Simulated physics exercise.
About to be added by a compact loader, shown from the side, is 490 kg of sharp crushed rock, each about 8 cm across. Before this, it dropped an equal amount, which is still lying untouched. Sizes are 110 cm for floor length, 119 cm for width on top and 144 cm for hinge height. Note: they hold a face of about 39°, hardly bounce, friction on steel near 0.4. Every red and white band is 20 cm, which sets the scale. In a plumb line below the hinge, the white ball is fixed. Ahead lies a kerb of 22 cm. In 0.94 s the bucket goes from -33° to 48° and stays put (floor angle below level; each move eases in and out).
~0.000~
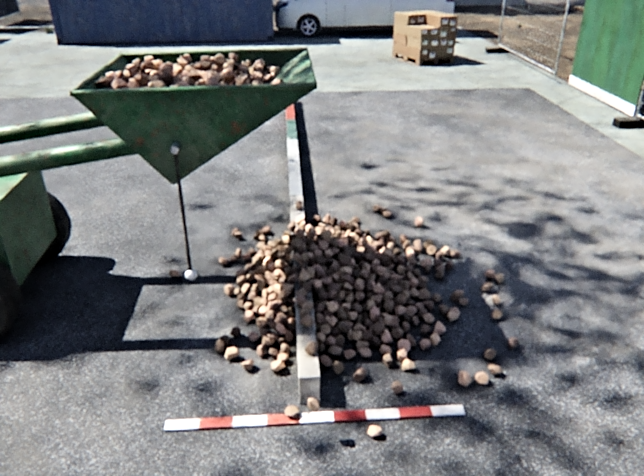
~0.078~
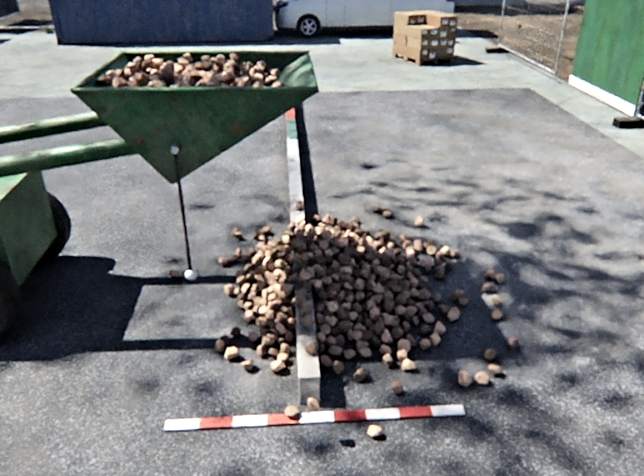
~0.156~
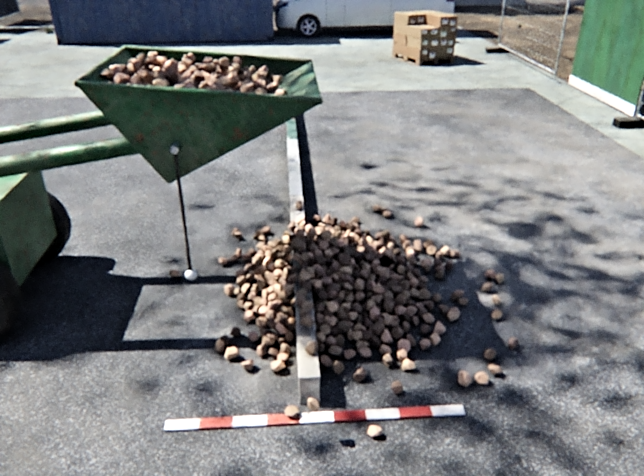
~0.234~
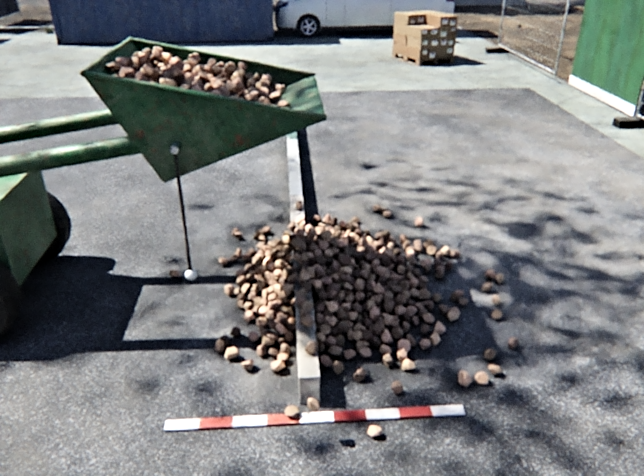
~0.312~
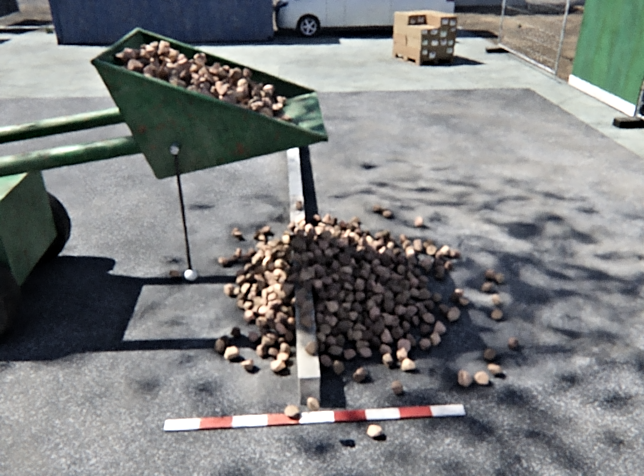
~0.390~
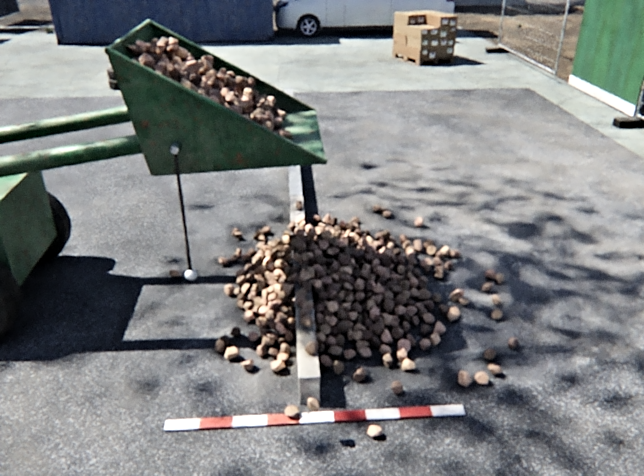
A green loader bucket full of brownish stones is raised at the left of a sunlit paved yard, seen from the side and slightly above by a still camera. Below and to its right, a brown heap straddles a pale kerb behind a red-and-white strip, with a white vehicle and stacked boxes beyond. The bucket tilts steadily clockwise, its right lip lowering as the stones shift rightward inside, while the heap stays still.
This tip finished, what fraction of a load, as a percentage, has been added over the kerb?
About 56 per cent of a load.
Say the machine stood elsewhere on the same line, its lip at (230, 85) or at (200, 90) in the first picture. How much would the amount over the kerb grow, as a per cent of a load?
I'd guess close to 0 per cent first and close to 0 per cent second.
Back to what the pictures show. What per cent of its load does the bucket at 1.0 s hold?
Estimate: 70 % remaining inside, roughly.
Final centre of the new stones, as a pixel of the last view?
Around (317, 266).
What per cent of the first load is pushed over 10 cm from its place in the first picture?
10 %.
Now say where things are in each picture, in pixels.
In the first frame, the bucket is at -33°, its lip at (317, 86); the top of the load is at (177, 65). The earlier load is highest near (315, 252), 32 cm above ground level, 26 % on this side of the kerb, 74 % over the kerb.
The second frame shows lip at (319, 90), floor tilted -31°, highest stones at (167, 64); the stones move at 0.2 m/s on average.
In the third frame, the bucket is at -27°, its lip at (322, 101); the top of the load is at (156, 64); the stones move at 0.3 m/s on average.
The fourth frame shows lip at (326, 118), floor tilted -20°, highest stones at (148, 57); the stones move at 0.5 m/s on average.
In the fifth frame, the bucket is at -12°, its lip at (328, 139); the top of the load is at (148, 53); the stones move at 0.6 m/s on average.
In the sixth frame, the bucket is at -3°, its lip at (326, 162); the top of the load is at (156, 47); the stones move at 0.7 m/s on average.
After 0.7 s the floor is at 35°; in per cent of one load, 100 in the bucket, 26 on this side of the kerb, 74 over the kerb; the foremost stones are at (484, 286).
After 1.0 s the floor is at 48°; in per cent of one load, 70 in the bucket, 54 on this side of the kerb, 76 over the kerb; the foremost stones are at (484, 286).
After 1.4 s the floor is at 48°; in per cent of one load, 12 in the bucket, 74 on this side of the kerb, 114 over the kerb; the foremost stones are at (484, 286).
After 4.2 s the floor is at 48°; in per cent of one load, 0 in the bucket, 70 on this side of the kerb, 130 over the kerb; the foremost stones are at (496, 285). Net gain over the kerb, 56.
